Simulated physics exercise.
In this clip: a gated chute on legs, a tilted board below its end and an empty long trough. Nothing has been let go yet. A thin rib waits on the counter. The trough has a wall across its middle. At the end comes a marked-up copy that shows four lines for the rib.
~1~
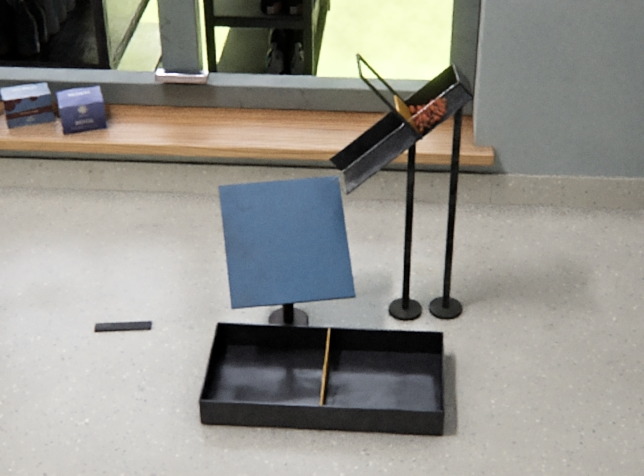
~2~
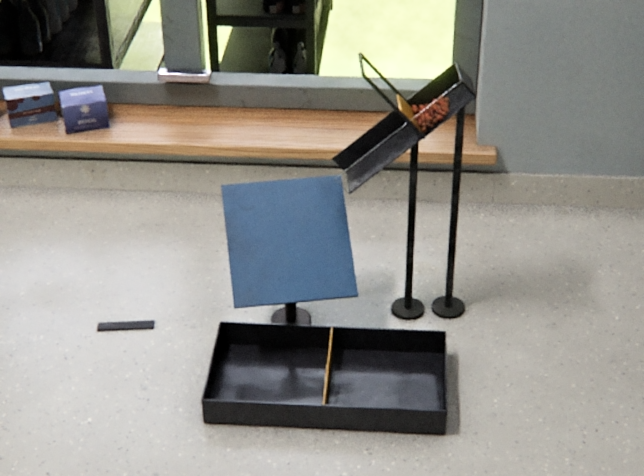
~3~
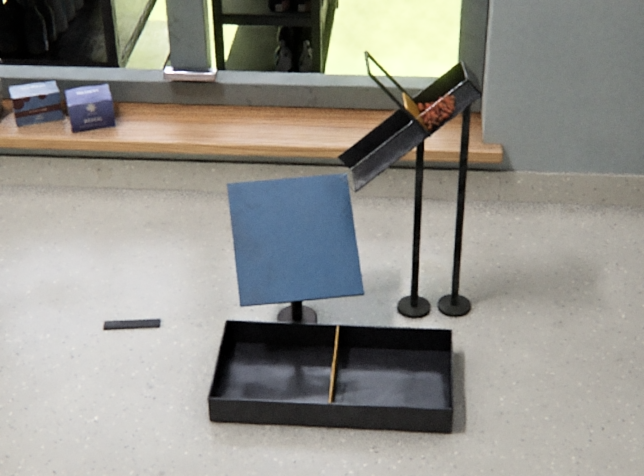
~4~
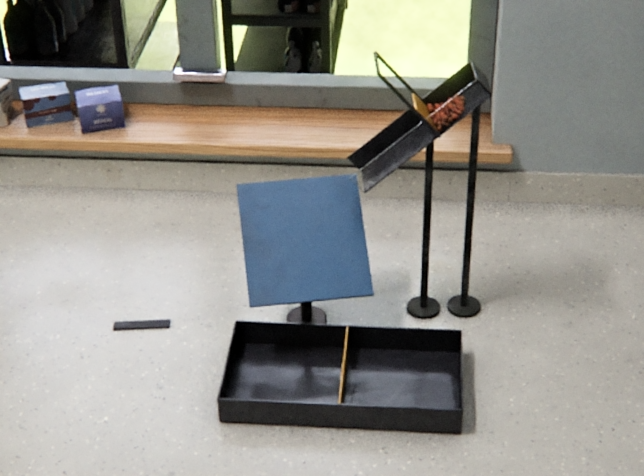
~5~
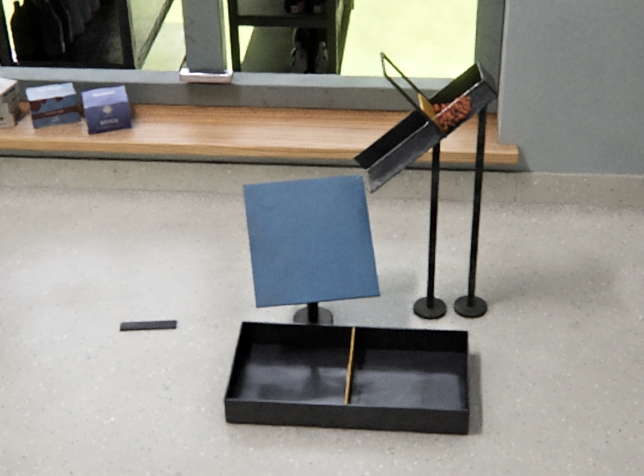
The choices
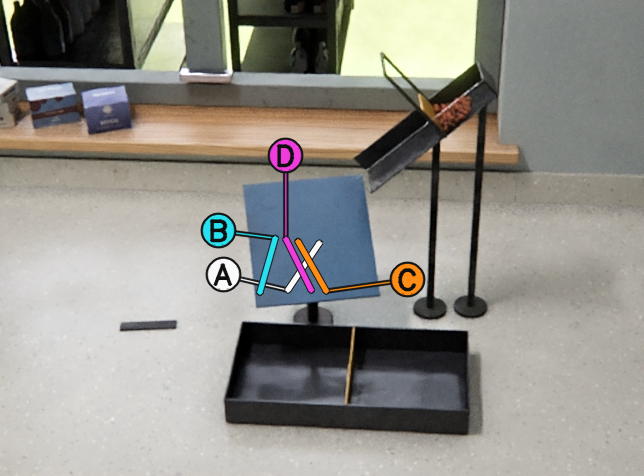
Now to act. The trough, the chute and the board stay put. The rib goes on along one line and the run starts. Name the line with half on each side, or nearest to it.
I would pick line C.
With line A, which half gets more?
The left half.
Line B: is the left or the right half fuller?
More lands on the left.
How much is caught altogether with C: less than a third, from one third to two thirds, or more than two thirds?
It is more than two thirds.
On the marked copy, line A from (319, 242) to (287, 290); line B from (275, 238) to (259, 292); line C from (297, 241) to (326, 291); line D from (285, 239) to (311, 290).
With A, of what is caught, the bulk in the left half, a small share in the right.
With B, of what is caught, all but a few in the left half, only a few in the right.
With C, of what is caught, close to half in the left half, close to half in the right.
With D, of what is caught, all but a few in the left half, a small share in the right.
